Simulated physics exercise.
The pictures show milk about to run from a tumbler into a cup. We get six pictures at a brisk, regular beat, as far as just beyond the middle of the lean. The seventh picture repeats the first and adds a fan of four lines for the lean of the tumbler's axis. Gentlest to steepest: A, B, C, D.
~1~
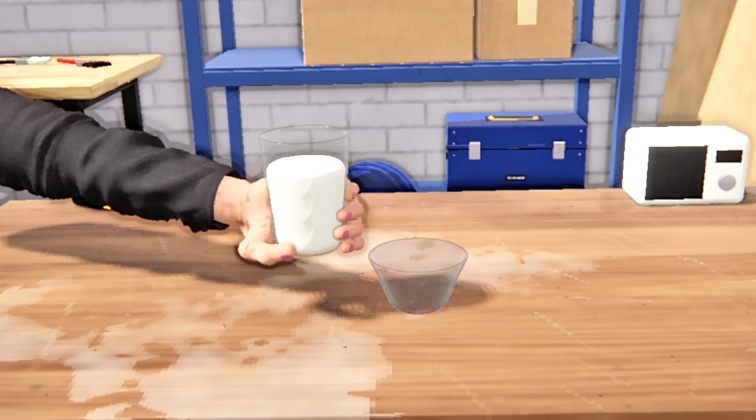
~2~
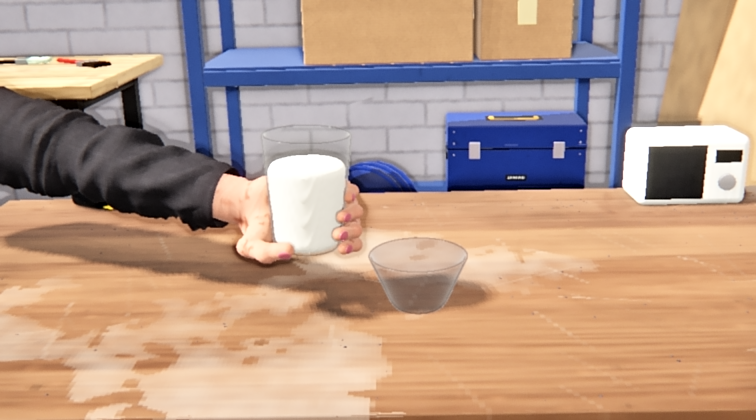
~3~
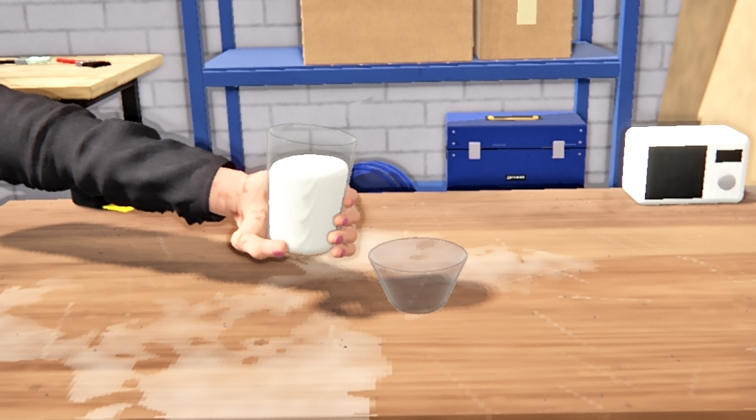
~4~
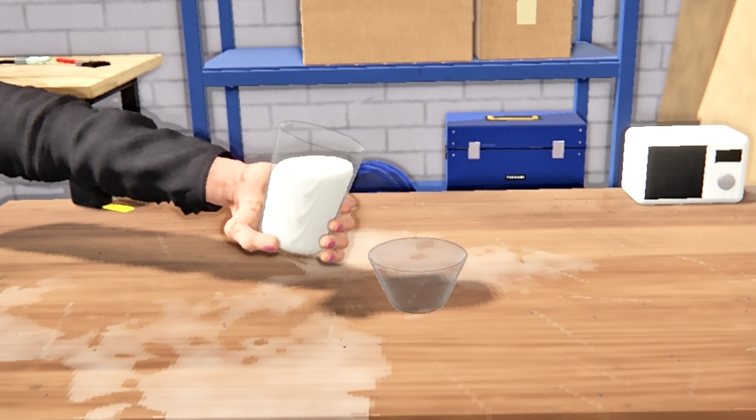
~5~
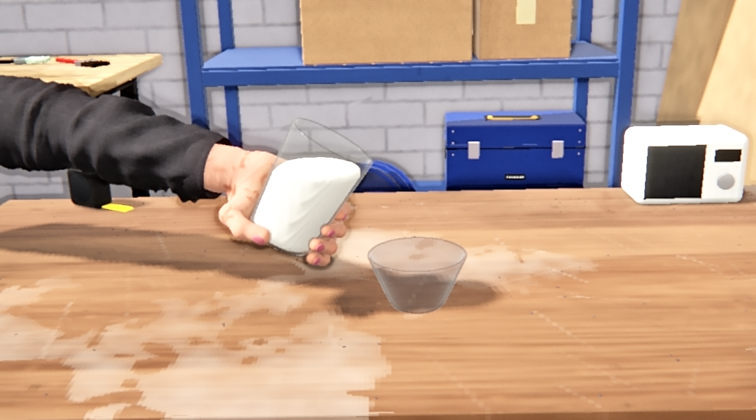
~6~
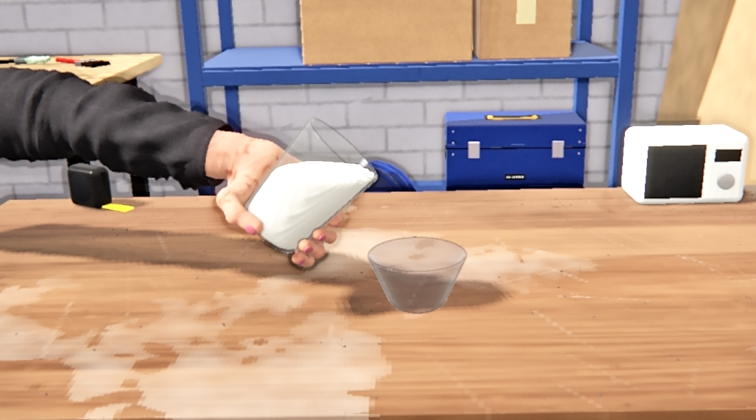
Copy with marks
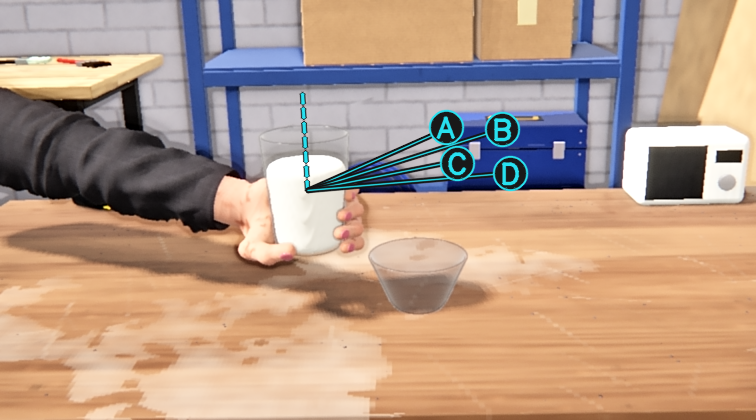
In a workshop, a hand in a black sleeve steadily tilting a clear tumbler of milk rightward above a small empty cup.
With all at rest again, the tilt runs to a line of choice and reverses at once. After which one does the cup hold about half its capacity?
A beats the others.
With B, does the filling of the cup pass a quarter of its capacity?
Yes, clearly.
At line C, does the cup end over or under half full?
Over.
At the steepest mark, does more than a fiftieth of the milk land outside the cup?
Yes, it does.
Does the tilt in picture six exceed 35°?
Yes.
On the marked copy, A at (431, 135); B at (486, 134); C at (440, 164); D at (493, 174).
With A, the cup ends with about 49 % of what it can hold.
With B, the cup ends with about 68 % of what it can hold; 3 % of the milk is spilt.
With C, the cup ends with about 83 % of what it can hold; 7 % of the milk is spilt.
With D, the cup ends with about 86 % of what it can hold; 19 % of the milk is spilt.
